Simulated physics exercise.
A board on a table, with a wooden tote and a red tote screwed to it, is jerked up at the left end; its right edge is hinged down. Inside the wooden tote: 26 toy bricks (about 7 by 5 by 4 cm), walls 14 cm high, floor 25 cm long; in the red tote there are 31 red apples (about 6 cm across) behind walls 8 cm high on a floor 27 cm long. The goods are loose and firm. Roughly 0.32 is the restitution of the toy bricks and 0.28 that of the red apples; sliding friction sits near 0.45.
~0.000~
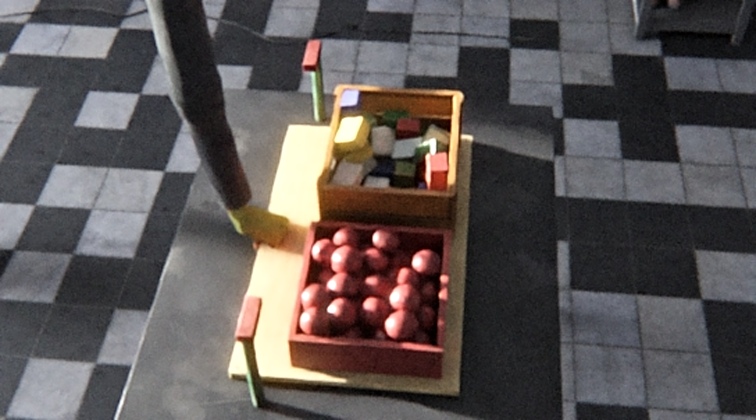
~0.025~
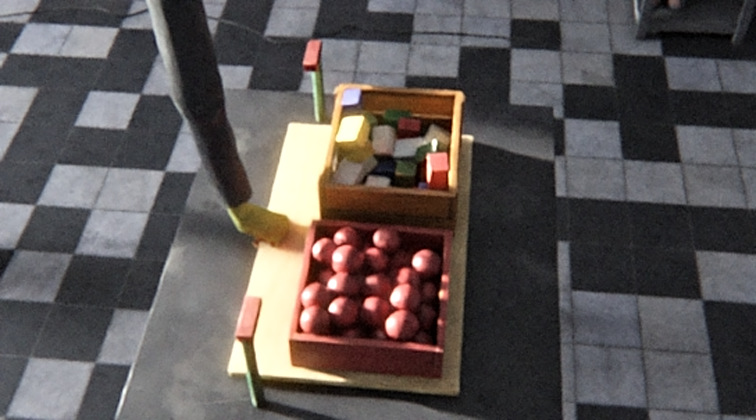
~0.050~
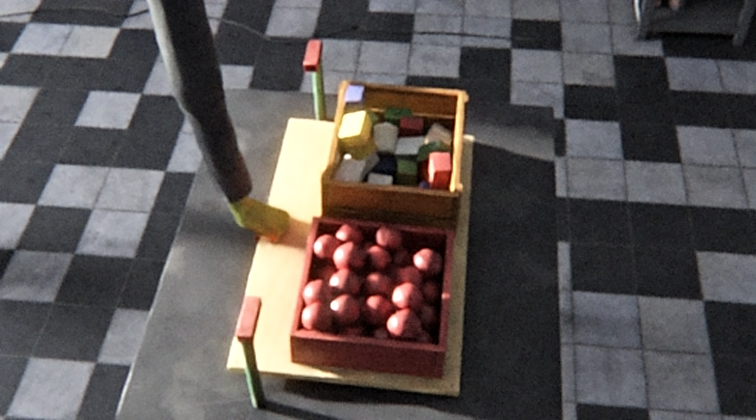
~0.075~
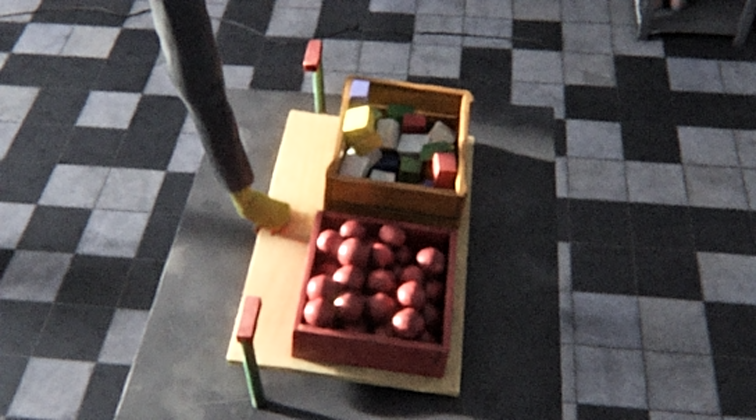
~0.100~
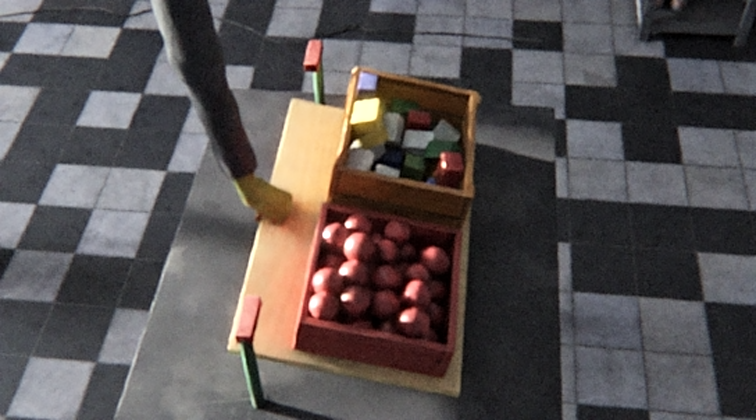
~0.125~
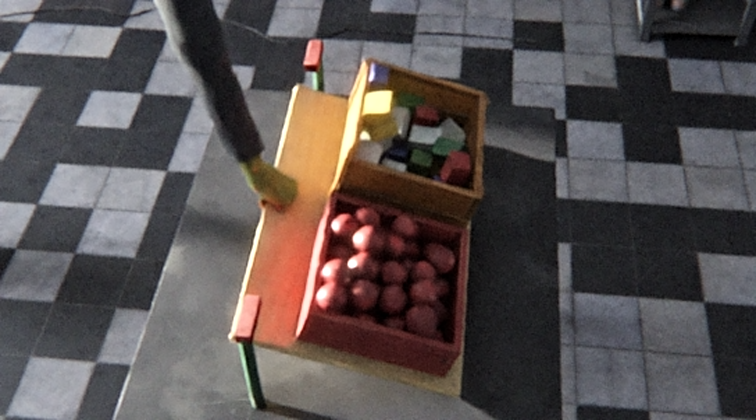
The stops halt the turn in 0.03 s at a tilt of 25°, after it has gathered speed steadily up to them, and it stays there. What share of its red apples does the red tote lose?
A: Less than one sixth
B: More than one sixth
B.
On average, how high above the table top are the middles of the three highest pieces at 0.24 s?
30 cm.
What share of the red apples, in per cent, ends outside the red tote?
About 40 per cent.
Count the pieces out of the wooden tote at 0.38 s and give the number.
About, wooden tote: 3.
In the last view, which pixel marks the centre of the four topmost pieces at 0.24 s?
They are centred near pixel (427, 160).
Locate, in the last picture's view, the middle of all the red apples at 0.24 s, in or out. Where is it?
(424, 267).
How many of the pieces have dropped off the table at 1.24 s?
Number of pieces - roughly 14.
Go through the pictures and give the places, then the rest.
In the first picture (we follow the rim corner now nearest the camera; the camera moves round a little), red tote at (436, 348); wooden tote at (447, 194); tilt 0°; nothing out yet.
The second picture shows red tote at (437, 348); wooden tote at (449, 194); tilt 1°.
The third picture shows red tote at (439, 348); wooden tote at (452, 194); tilt 3°.
The fourth picture shows red tote at (443, 348); wooden tote at (457, 193); tilt 6°.
The fifth picture shows red tote at (448, 348); wooden tote at (465, 194); tilt 11°.
The sixth picture shows red tote at (455, 348); wooden tote at (475, 194); tilt 17°; nothing out yet.
After 0.14 s, it hits the stops.
After 0.24 s, tilt 25°; 0 of 26 out of the wooden tote and 0 of 31 out of the red tote.
After 0.38 s, tilt 25°; 3 of 26 out of the wooden tote and 4 of 31 out of the red tote.
After 0.64 s, tilt 25°; 5 of 26 out of the wooden tote and 13 of 31 out of the red tote.
Outcome (at 1.24 s), 5 of 26 out of the wooden tote and 13 of 31 out of the red tote. Asked share, 13 of 31, 42 per cent.
